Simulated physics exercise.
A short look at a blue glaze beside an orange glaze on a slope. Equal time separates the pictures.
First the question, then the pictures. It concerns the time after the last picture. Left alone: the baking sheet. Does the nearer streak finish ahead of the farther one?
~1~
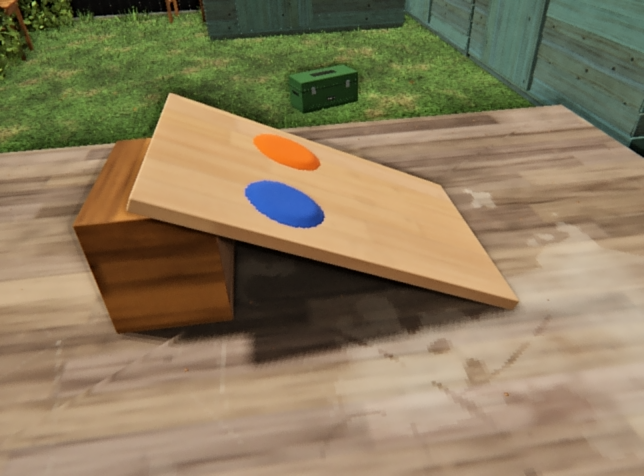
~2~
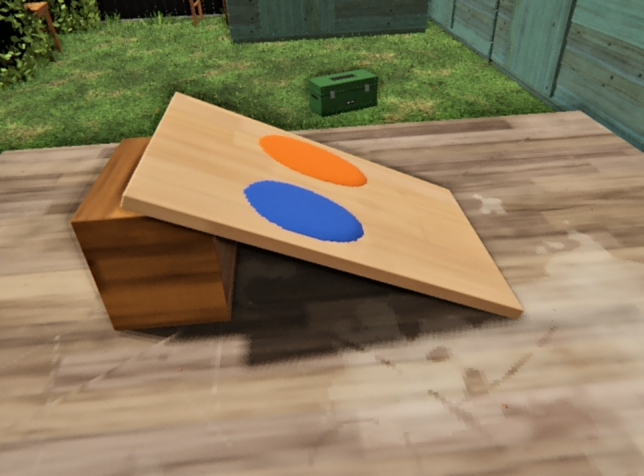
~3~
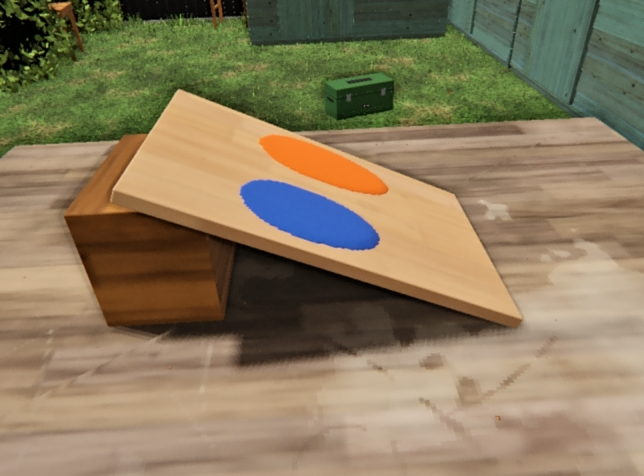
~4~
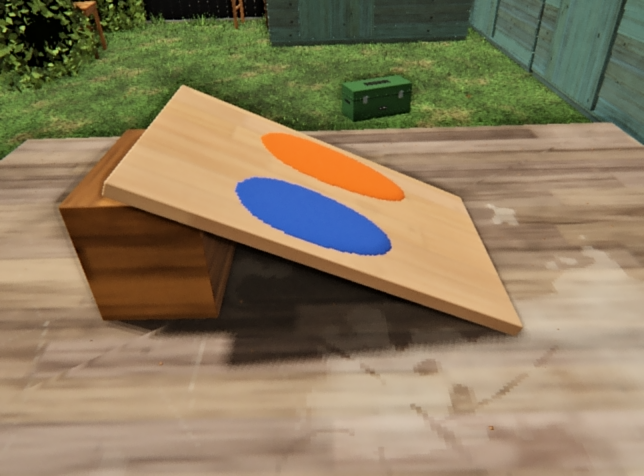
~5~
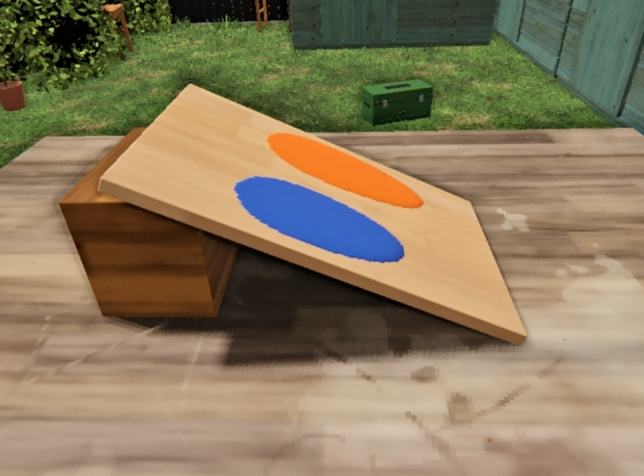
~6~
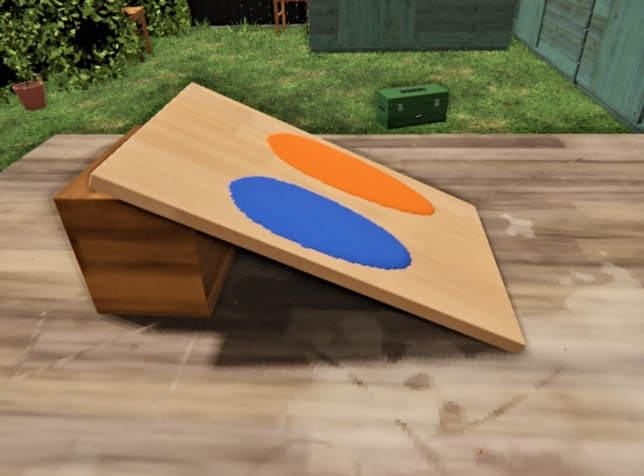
No, the farther one does.
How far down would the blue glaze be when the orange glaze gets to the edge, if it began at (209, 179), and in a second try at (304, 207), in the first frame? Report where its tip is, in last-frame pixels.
With the first start it ends up close to (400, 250), and with the second at (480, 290).
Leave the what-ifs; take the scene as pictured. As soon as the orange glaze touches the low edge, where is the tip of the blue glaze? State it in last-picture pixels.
Front at roughly (459, 277) (pixels, last frame).
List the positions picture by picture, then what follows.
Tip of the blue glaze half way down; tip of the orange glaze (311, 158) half way down, in the first frame.
Tip of the blue glaze (353, 224) half way down; tip of the orange glaze half way down, in the second frame.
Tip of the blue glaze half way down; tip of the orange glaze (380, 184) three quarters of the way down, in the third frame.
Tip of the blue glaze (383, 239) three quarters of the way down; tip of the orange glaze three quarters of the way down, in the fourth frame.
Tip of the blue glaze three quarters of the way down; tip of the orange glaze (415, 198) three quarters of the way down, in the fifth frame.
Tip of the blue glaze (400, 252) three quarters of the way down; tip of the orange glaze three quarters of the way down, in the sixth frame.
Shortly, the blue glaze is three quarters of the way down; the orange glaze is close to the edge.
At the finish, the blue glaze is three quarters of the way down; the orange glaze is at the low edge.
